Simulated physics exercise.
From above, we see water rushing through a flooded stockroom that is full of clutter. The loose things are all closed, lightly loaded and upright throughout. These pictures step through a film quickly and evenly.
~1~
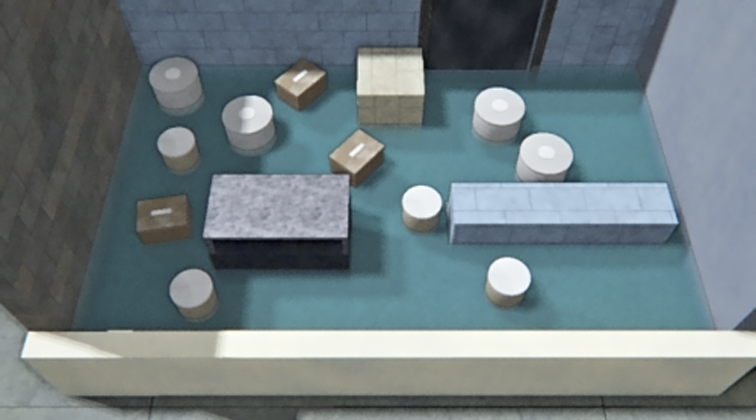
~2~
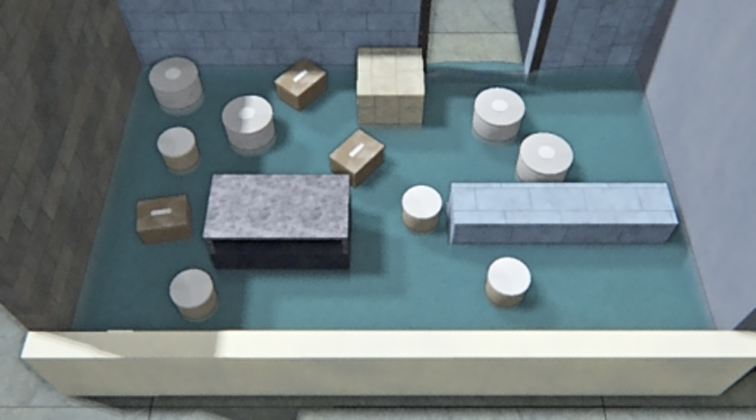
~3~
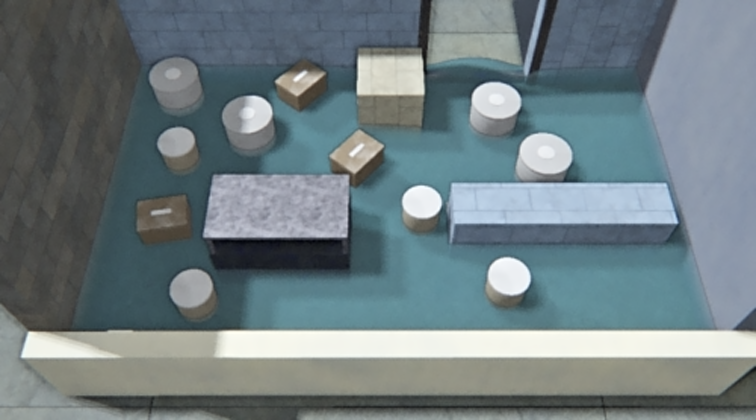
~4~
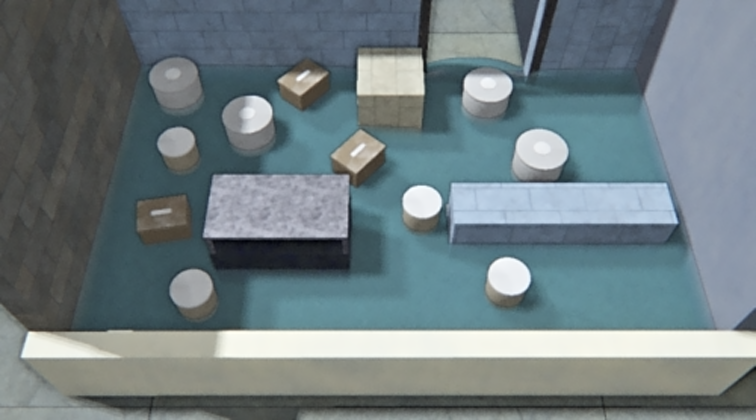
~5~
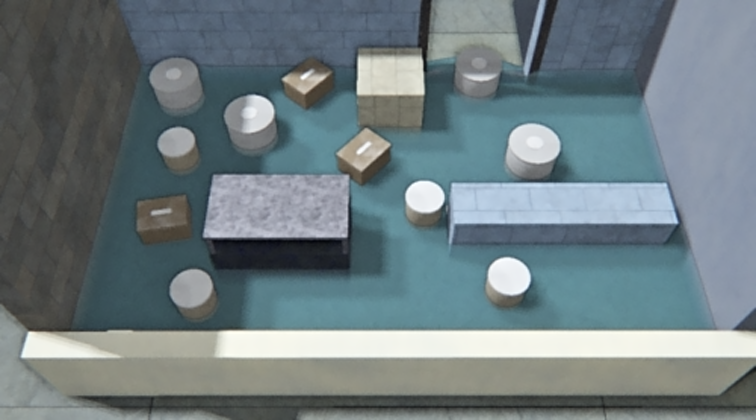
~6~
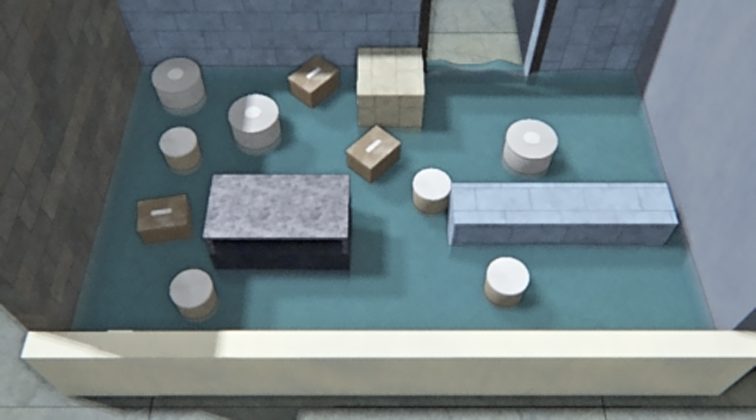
A pale round tub near the back wall floats toward the doorway after its dark door opens, then passes out of view there. Another tub behind the long pale-blue block drifts slightly left, while a small pail and brown boxes near the middle shift a little rightward; most other objects barely move.
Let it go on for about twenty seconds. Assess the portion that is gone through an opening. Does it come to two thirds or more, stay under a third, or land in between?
The share will most likely be one third to two thirds.
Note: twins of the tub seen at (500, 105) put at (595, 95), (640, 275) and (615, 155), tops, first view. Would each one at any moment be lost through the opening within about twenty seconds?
In order: Exits; never exits; never exits.
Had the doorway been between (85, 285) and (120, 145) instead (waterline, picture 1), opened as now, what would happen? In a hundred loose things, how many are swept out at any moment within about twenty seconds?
It comes to about 100 per cent of the things.
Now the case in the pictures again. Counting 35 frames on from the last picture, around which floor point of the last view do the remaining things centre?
Centre estimate: Around (386, 174).
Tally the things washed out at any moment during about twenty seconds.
Counting them up gives 5.
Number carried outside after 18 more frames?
The total is 3.
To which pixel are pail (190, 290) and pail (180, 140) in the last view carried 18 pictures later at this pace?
Near (223, 287) and (252, 128).
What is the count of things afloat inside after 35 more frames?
Count: 7.
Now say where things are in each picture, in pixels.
In the first frame, a pail at (422, 202), afloat; a tub at (547, 153), afloat; 0 of 11 have shifted.
In the second frame, a pail at (422, 202) floats; a tub at (547, 153), afloat; 0 of 11 have shifted.
In the third frame, a pail at (422, 202), afloat; a tub at (546, 153), afloat; 1 of 11 have shifted.
In the fourth frame, a pail at (422, 201) floats; a tub at (542, 149), afloat, close to its start; 2 of 11 have shifted.
In the fifth frame, a pail at (425, 197) floats, close to its start; a tub at (535, 143) floats, close to its start; 5 of 11 have shifted.
In the sixth frame, a pail at (432, 184), afloat, close to its start; a tub at (532, 139), afloat, close to its start; 6 of 11 have shifted.
A moment on, 1 of 11 are out; 10 afloat.
Next, 3 of 11 are out; 8 afloat.
Later, 4 of 11 are out; 7 afloat.
In the end, 5 of 11 are out; 6 afloat.
